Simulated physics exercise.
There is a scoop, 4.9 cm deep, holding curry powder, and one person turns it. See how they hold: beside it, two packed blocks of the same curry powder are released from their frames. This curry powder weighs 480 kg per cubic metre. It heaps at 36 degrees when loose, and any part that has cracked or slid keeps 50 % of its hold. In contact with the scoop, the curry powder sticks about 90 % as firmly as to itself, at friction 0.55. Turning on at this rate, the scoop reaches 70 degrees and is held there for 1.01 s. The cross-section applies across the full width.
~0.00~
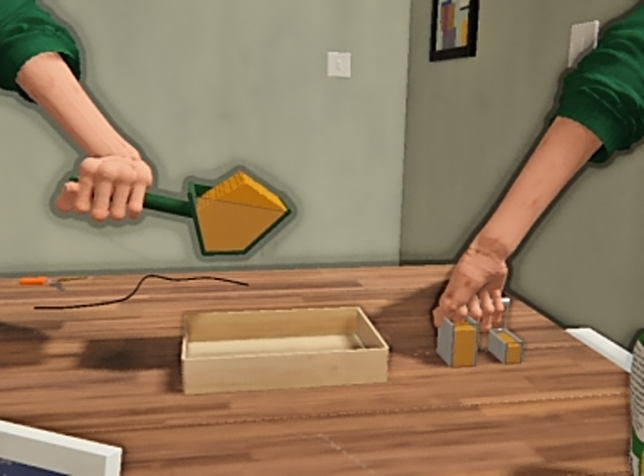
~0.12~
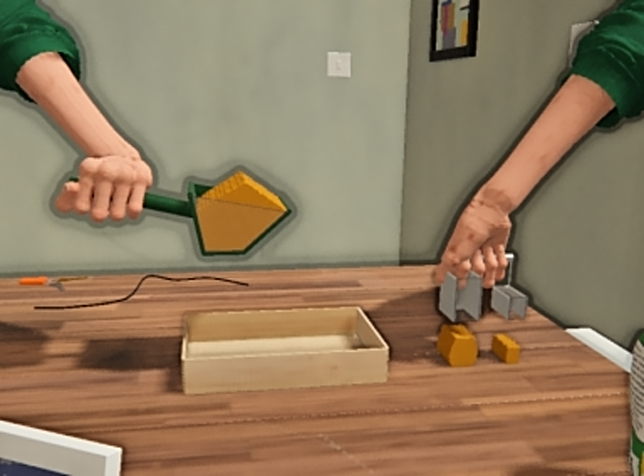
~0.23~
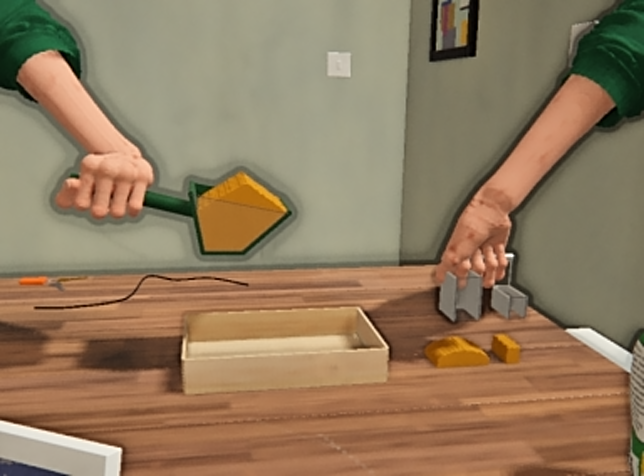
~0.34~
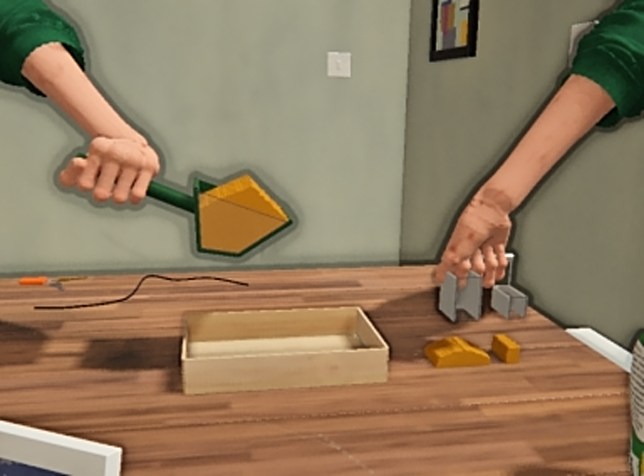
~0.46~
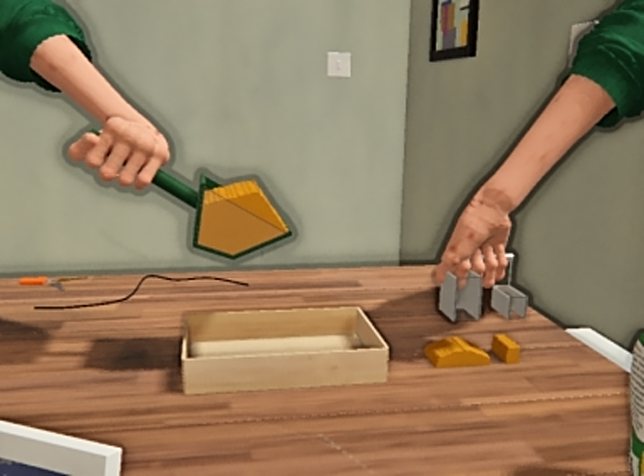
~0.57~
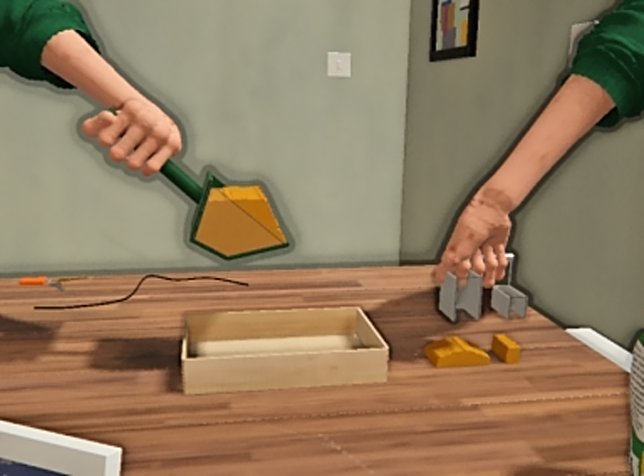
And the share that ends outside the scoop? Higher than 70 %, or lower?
Higher.
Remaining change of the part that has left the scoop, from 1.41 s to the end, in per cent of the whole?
Result: Close to 6 percent.
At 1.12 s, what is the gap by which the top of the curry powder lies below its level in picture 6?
The gap comes to some 2.5 centimetres.
By 0.82 s, the scoop is at 52 degrees and 5 % has left it.
By 1.12 s, the scoop is at 70 degrees and 50 % has left it.
By 1.41 s, the scoop is at 70 degrees and 73 % has left it.
By 1.71 s, the scoop is at 70 degrees and 78 % has left it.
By 2.01 s, at the end, the scoop is at 70 degrees and 78 % has left it.
